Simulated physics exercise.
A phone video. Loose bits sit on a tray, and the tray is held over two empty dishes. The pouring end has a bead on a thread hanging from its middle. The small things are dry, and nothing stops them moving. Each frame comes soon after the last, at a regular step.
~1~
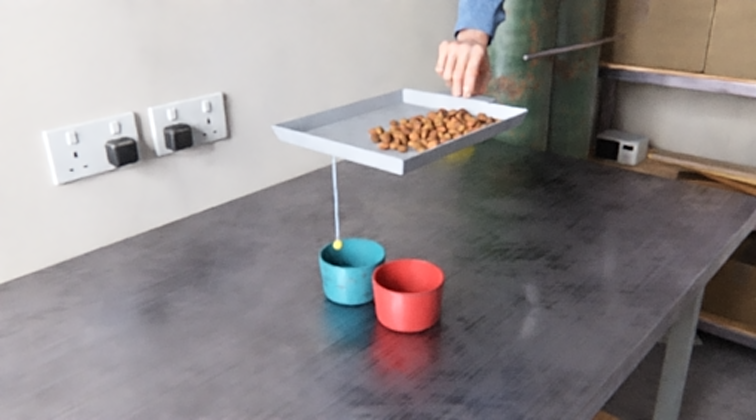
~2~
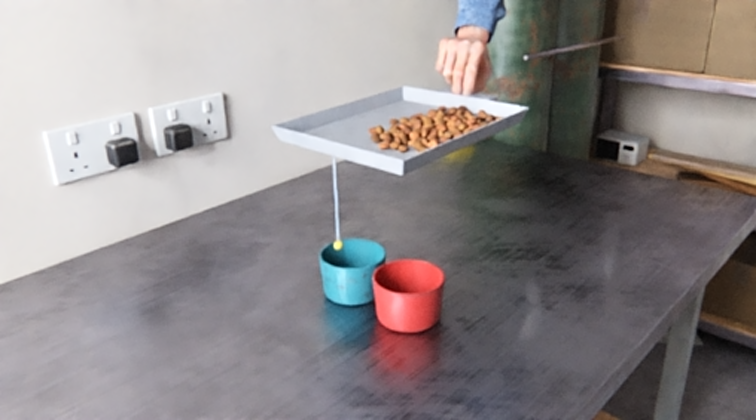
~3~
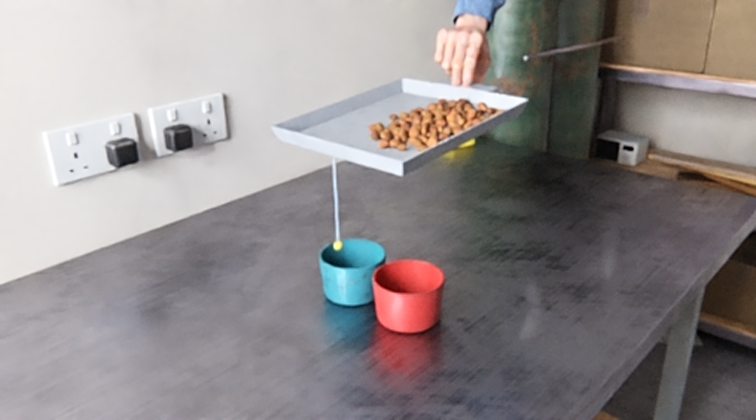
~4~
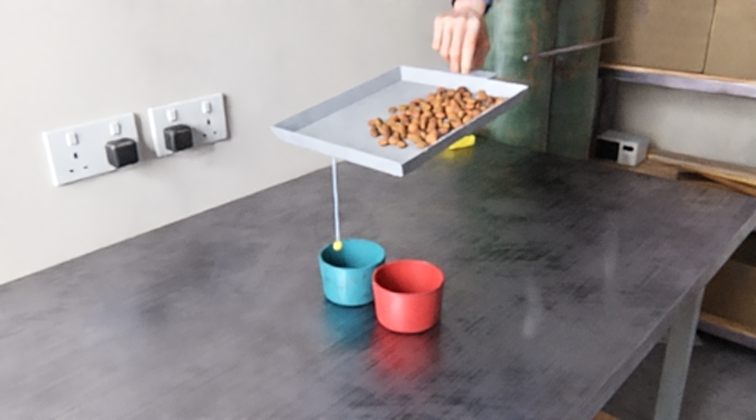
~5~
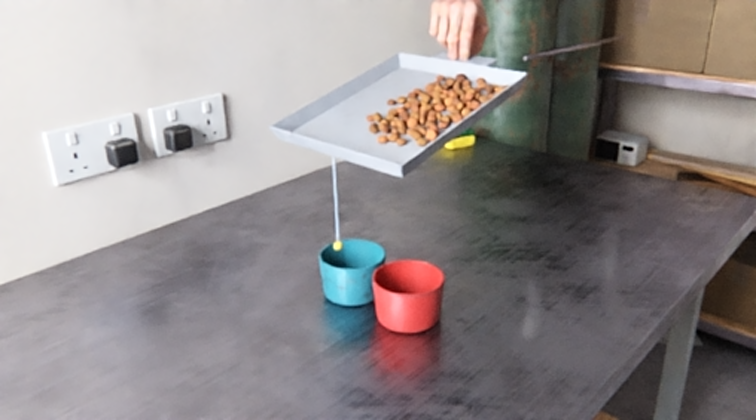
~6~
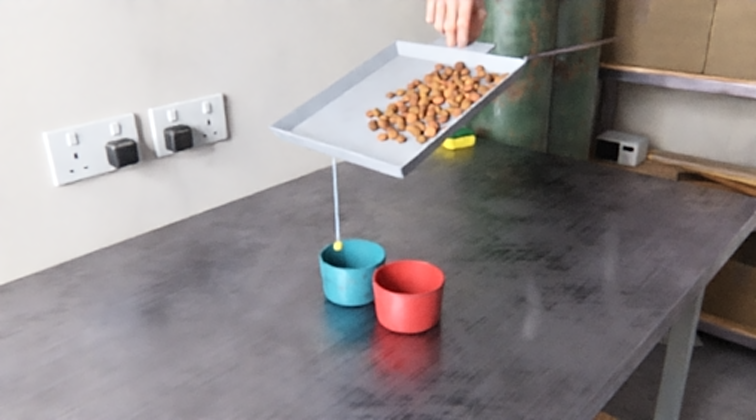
A hand held a pale tray of brown kibble above a teal dish and a red one, then steadily raised the far side, tilting the tray while the beaded thread hung still.
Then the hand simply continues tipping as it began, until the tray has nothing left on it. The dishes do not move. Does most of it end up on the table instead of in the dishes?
Well, most of the load misses the dishes, as it turns out.
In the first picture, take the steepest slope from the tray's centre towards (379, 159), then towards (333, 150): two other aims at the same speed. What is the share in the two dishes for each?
In order, some 40 % and some 0 %.
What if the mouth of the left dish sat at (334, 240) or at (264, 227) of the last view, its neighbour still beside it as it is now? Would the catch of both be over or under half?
A minority, then a minority.
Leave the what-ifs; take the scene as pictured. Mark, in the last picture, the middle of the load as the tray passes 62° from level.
Roughly at (364, 158).
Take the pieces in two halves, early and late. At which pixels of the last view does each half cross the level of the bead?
The first part at (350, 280); the rest at (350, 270).
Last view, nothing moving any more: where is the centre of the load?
The centre comes to rest near (329, 336).
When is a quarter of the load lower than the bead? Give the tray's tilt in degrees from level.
Roughly 75 degrees from level.
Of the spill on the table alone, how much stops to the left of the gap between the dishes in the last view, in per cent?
Roughly 90 in a hundred.
Soon, tray tipped steeply; most on the tray; about a quarter in the air.
A while on, tray tipped past a quarter turn; about a quarter on the tray; about half outside both; about a quarter in the air.
Towards the end, tray tipped past a quarter turn; all outside both.
Finally, tray tipped past a quarter turn; none in the right dish; none in the left dish; all outside both.
